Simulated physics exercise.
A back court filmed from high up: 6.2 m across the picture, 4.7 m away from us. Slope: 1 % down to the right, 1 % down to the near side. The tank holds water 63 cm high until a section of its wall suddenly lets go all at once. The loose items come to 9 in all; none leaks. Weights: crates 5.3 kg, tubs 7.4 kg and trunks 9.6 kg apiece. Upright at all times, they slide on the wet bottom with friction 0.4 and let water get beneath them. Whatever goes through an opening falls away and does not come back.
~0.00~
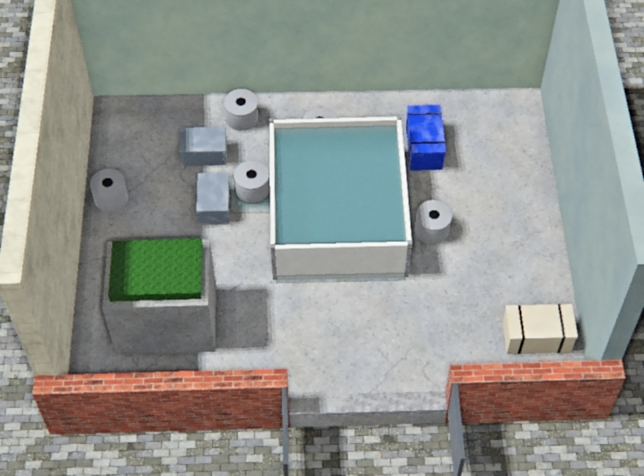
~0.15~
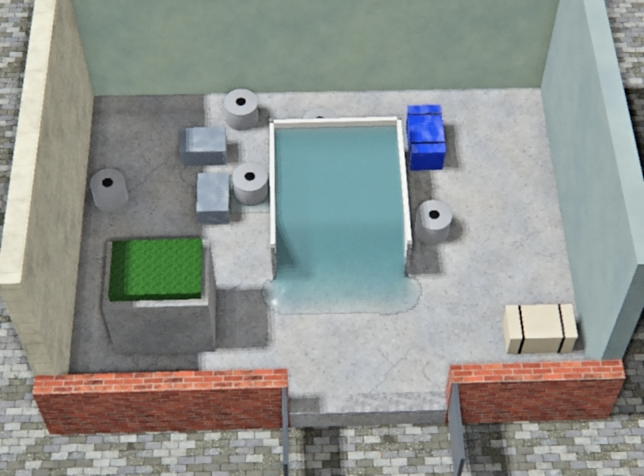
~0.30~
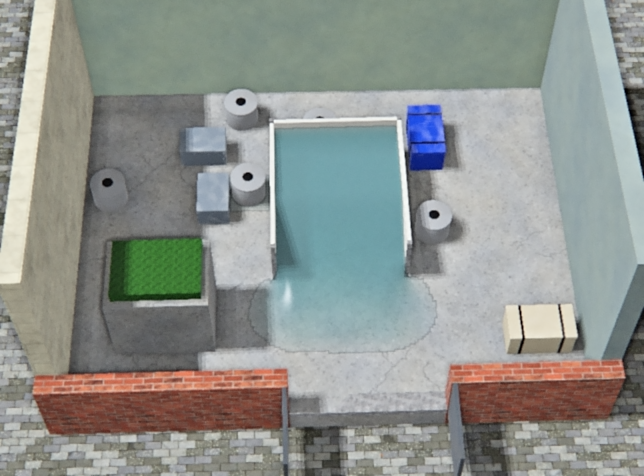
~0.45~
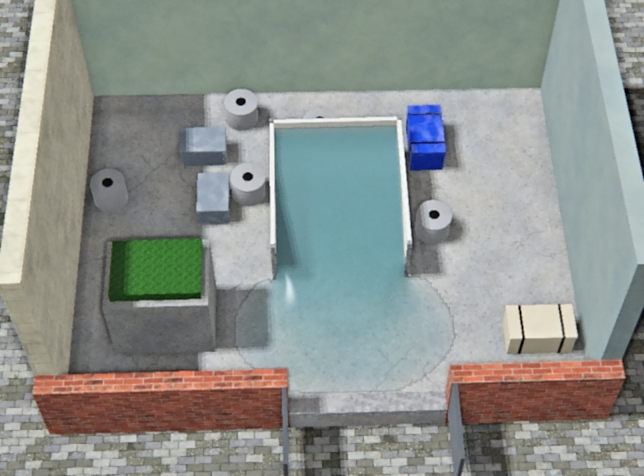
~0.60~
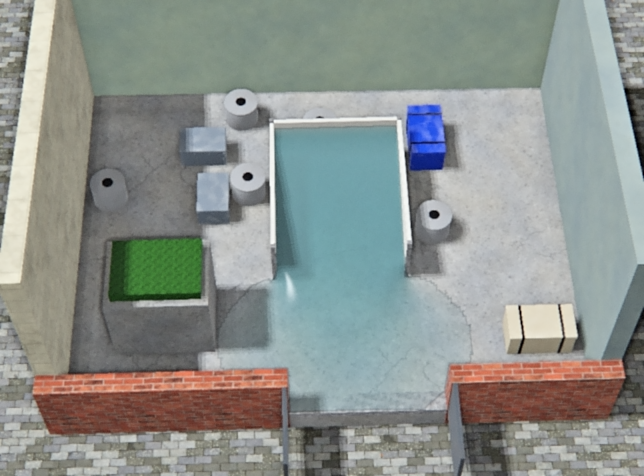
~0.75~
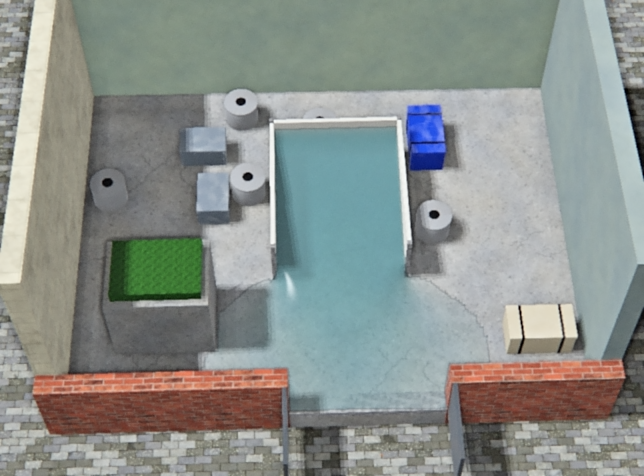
Water pouring from the opened front of a raised white-walled tank, spreading across a walled court's pale floor towards the brick-flanked gateway.
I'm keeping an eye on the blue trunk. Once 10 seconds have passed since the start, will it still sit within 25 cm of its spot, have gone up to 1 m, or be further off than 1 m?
It will still sit within 25 cm of its spot.
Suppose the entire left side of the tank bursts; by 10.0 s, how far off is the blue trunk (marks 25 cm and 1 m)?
Afterwards the blue trunk is carried a long way.
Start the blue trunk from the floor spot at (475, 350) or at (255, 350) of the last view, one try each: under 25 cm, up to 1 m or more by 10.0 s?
Taken in turn, it glides a modest way and then is carried a long way.
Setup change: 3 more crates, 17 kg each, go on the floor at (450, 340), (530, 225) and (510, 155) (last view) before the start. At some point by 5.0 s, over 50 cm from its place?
Taking them in order: Far enough, not far enough and not far enough.
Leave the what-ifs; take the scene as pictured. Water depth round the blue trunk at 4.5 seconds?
Around 0 cm.
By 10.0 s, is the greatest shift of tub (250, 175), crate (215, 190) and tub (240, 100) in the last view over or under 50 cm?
Well, going one by one, it's not that far, not that far and not that far.
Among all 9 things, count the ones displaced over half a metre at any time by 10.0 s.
That comes to 3.
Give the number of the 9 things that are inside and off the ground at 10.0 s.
At that moment 2.
After 2.0 s the blue trunk is near (426, 128), 0.0 m from its start, aground; 0 of 9 are out; 0 afloat.
After 4.5 s the blue trunk is near (426, 128), 0.0 m from its start, aground; 0 of 9 are out; 0 afloat.
After 7.0 s the blue trunk is near (426, 128), 0.0 m from its start, aground; 0 of 9 are out; 2 afloat.
After 10.0 s the blue trunk is near (426, 128), 0.0 m from its start, aground; 0 of 9 are out; 2 afloat.
